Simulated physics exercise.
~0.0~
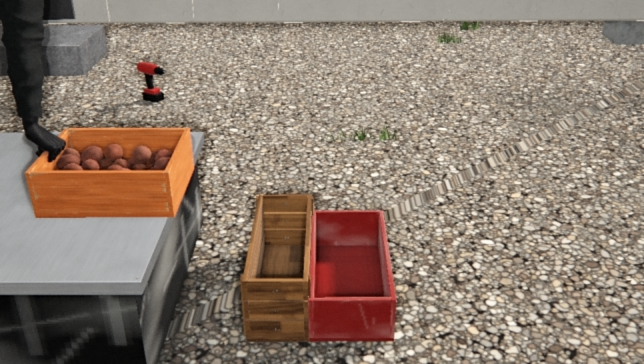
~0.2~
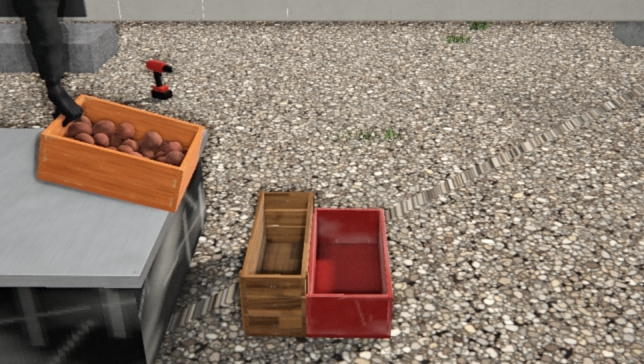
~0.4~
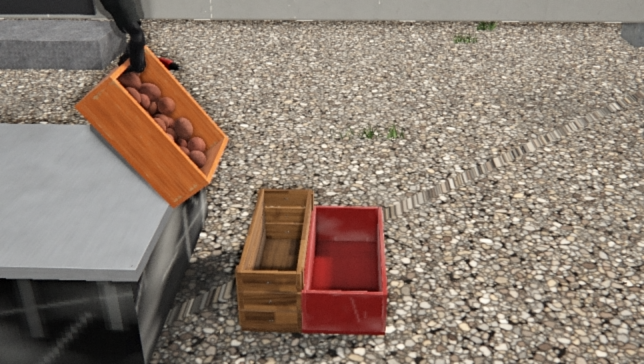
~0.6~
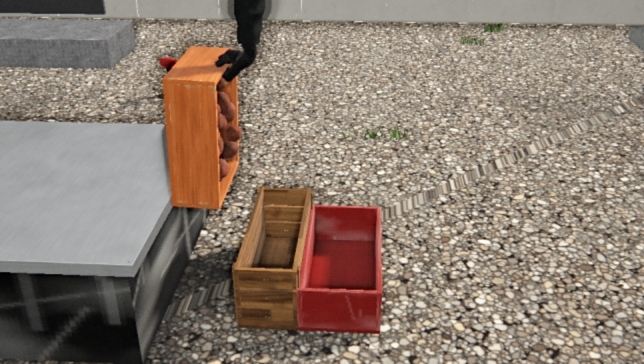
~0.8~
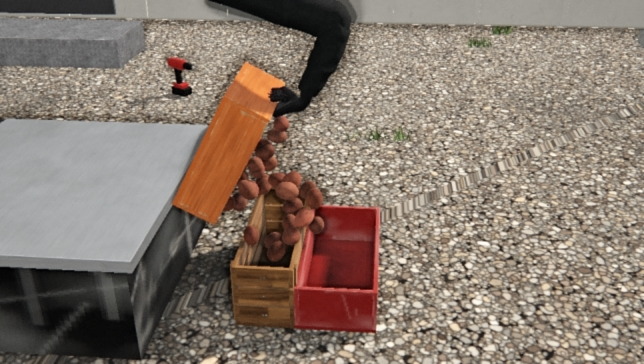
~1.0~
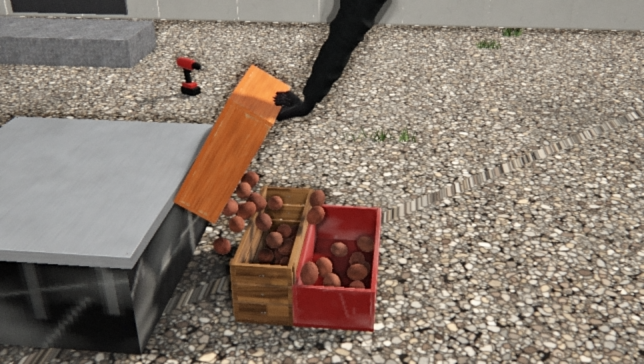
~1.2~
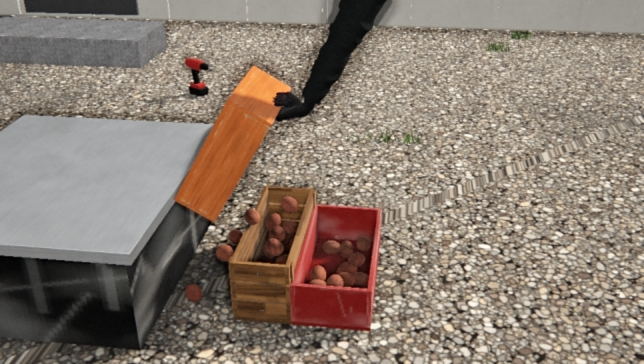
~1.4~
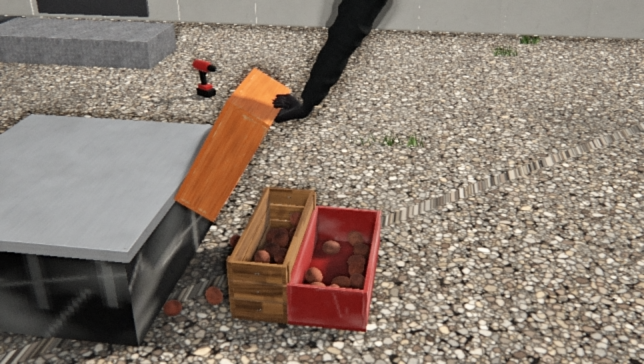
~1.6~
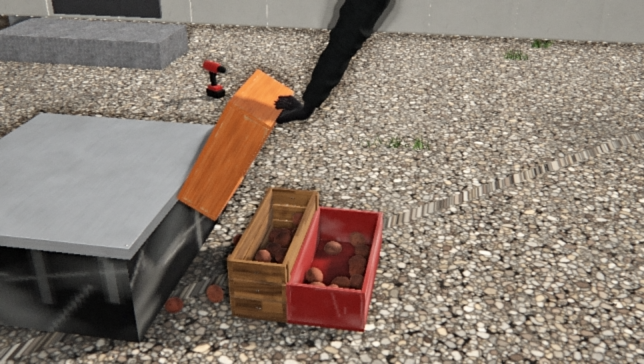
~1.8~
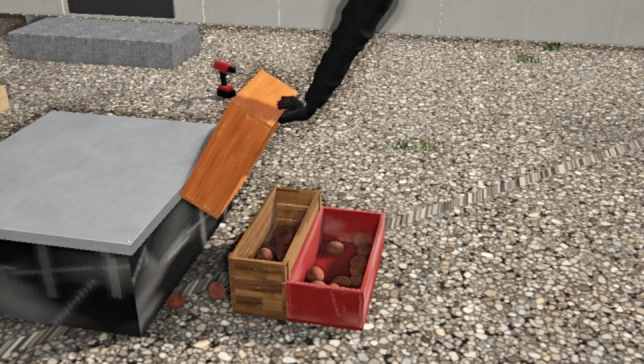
On a gravel yard, a black-sleeved arm tips an orange crate of red potatoes over the end of a grey-topped bench, spilling them into a wooden tote and a red tub; the crate stays tilted, with potatoes in both containers and a few on the ground beside the bench.
